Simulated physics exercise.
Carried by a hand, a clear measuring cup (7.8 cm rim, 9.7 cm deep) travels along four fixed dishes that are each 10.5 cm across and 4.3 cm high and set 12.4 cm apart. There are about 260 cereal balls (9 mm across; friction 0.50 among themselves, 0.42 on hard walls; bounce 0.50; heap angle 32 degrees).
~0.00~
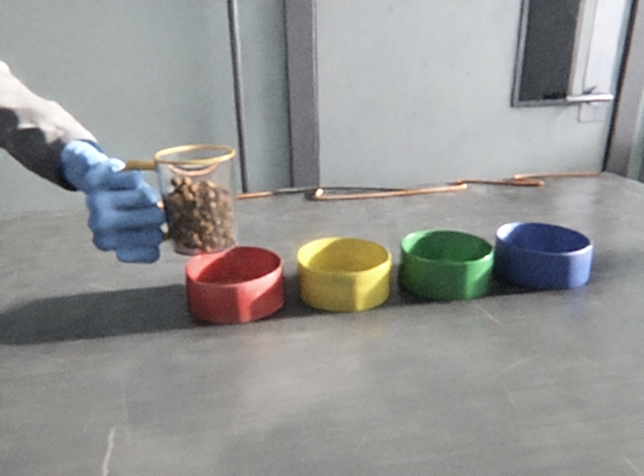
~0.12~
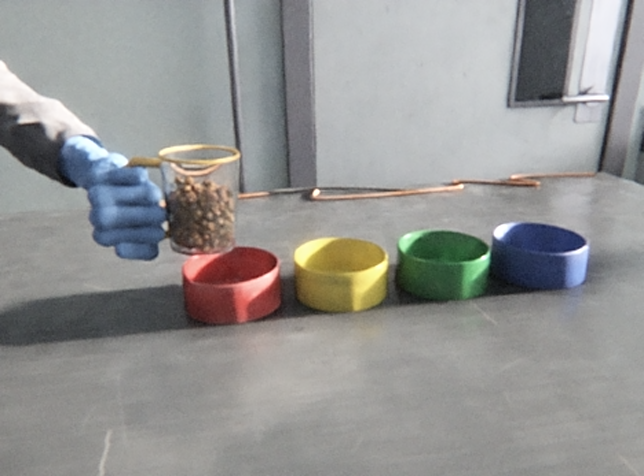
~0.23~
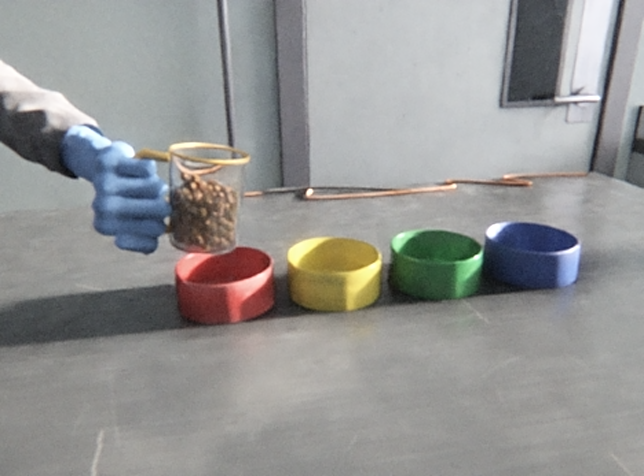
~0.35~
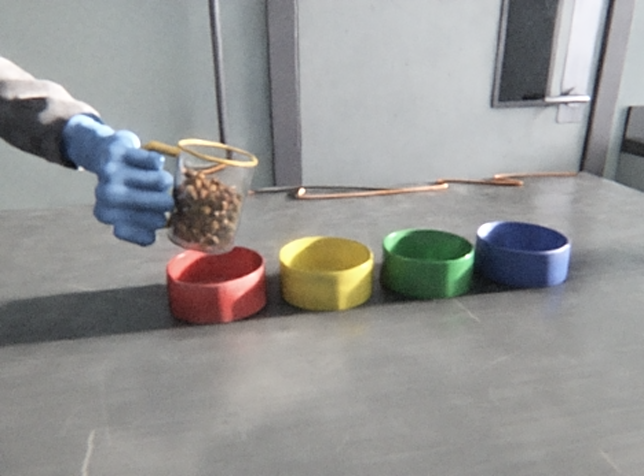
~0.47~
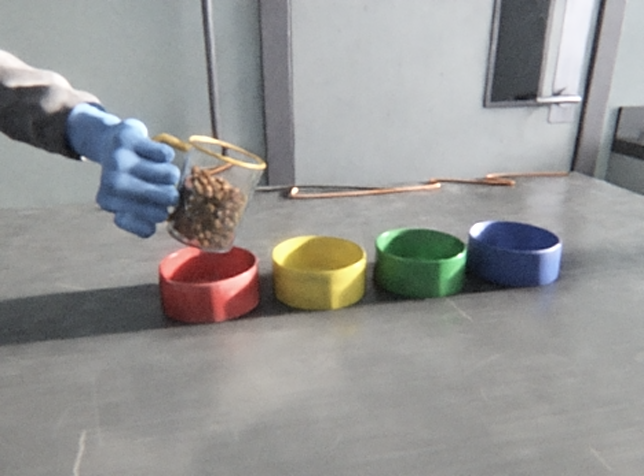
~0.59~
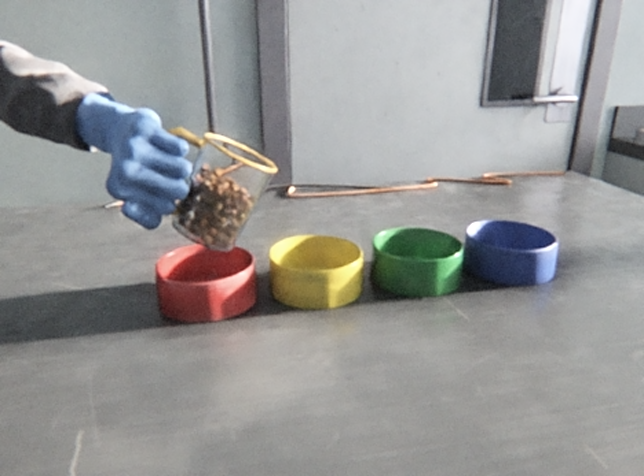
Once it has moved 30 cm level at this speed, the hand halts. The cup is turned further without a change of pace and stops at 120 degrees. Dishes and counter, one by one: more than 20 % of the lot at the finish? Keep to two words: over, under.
Red dish: Under, blue dish: Under, green dish: Over, yellow dish: Under, counter: Under.
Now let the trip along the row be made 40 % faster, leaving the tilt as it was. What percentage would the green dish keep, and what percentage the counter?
Green: 0; counter: 40.
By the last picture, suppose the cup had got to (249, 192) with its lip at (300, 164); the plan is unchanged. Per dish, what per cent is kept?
The red dish keeps 0, the blue dish 60, the green dish 0 and the yellow dish 0.
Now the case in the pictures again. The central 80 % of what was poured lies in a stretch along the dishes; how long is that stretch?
Roughly 5 cm.
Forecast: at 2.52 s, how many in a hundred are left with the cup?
10 per cent.
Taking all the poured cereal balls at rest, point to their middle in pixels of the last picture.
(425, 259).
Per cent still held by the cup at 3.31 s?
Roughly 0 per cent of the load.
Then, at 1.75 s, tilt 90 degrees; cup holds 100 %.
Then, at 2.52 s, tilt 120 degrees; cup holds 10 %, green 90 %.
After 3.31 s, tilt 120 degrees; cup holds 0 %, green 100 %.
By 3.6 s all is still; red 0 %, blue 0 %, green 100 %, yellow 0 %, counter 0 %.
